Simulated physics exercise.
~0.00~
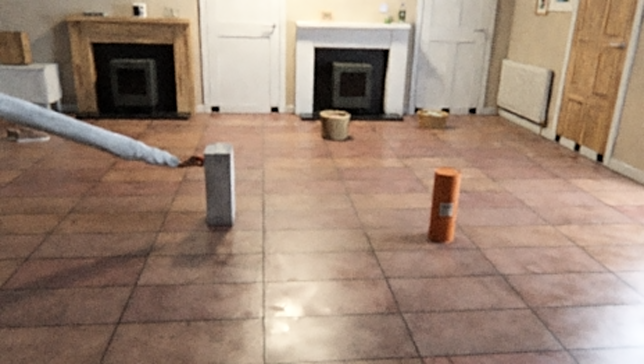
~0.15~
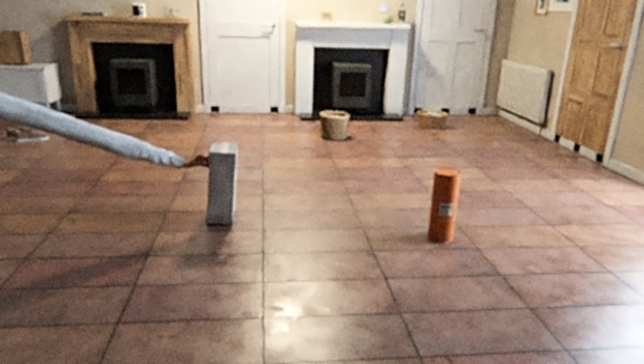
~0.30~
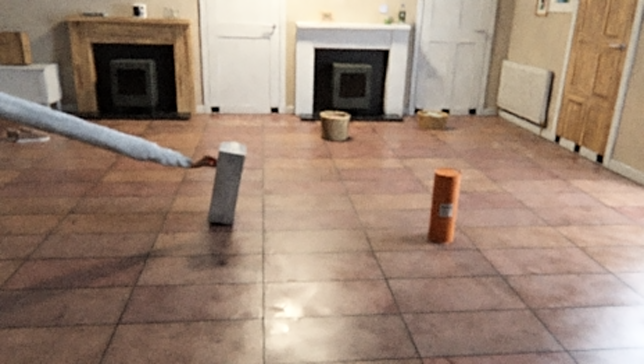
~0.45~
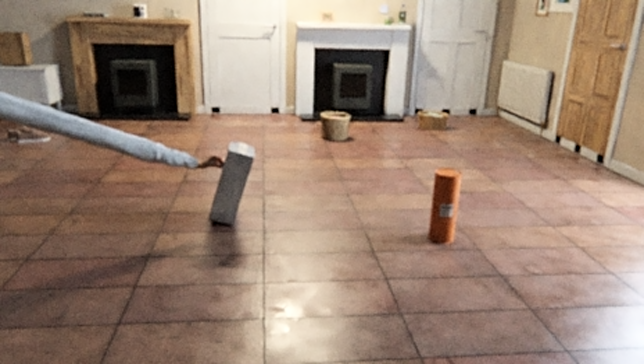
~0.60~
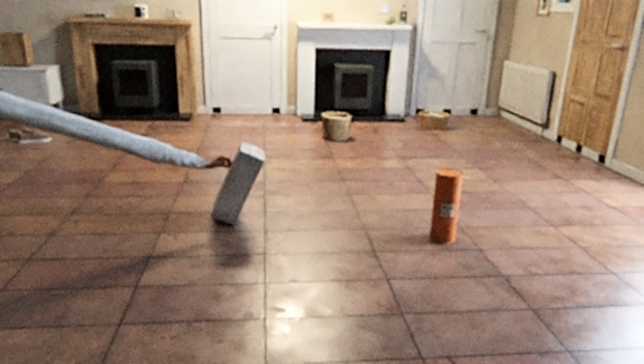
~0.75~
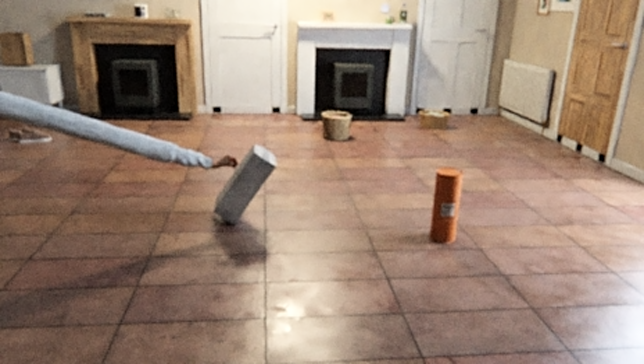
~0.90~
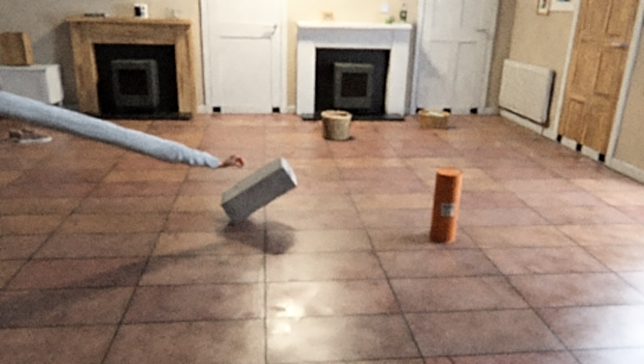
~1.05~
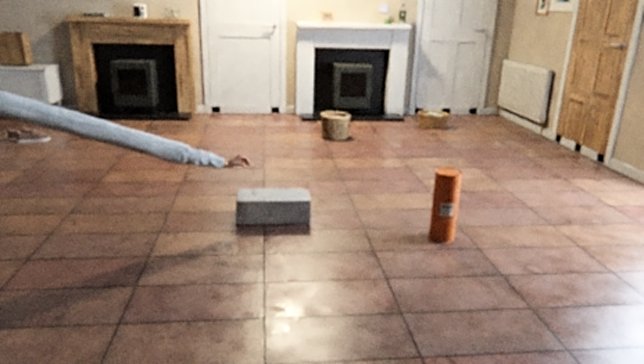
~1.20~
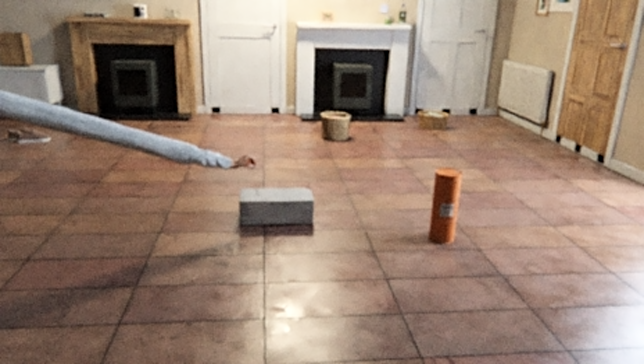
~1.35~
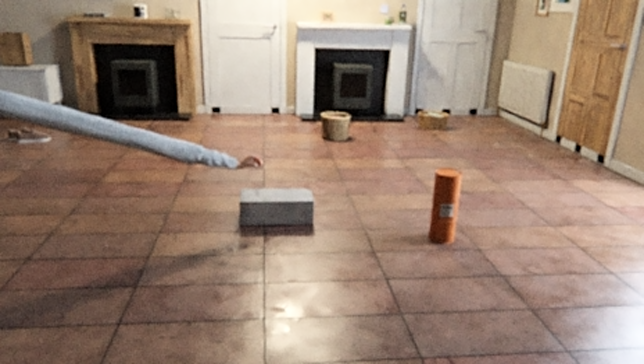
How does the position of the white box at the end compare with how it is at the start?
At the start the white box stands upright on the tiles, and by the end it is lying on its side.
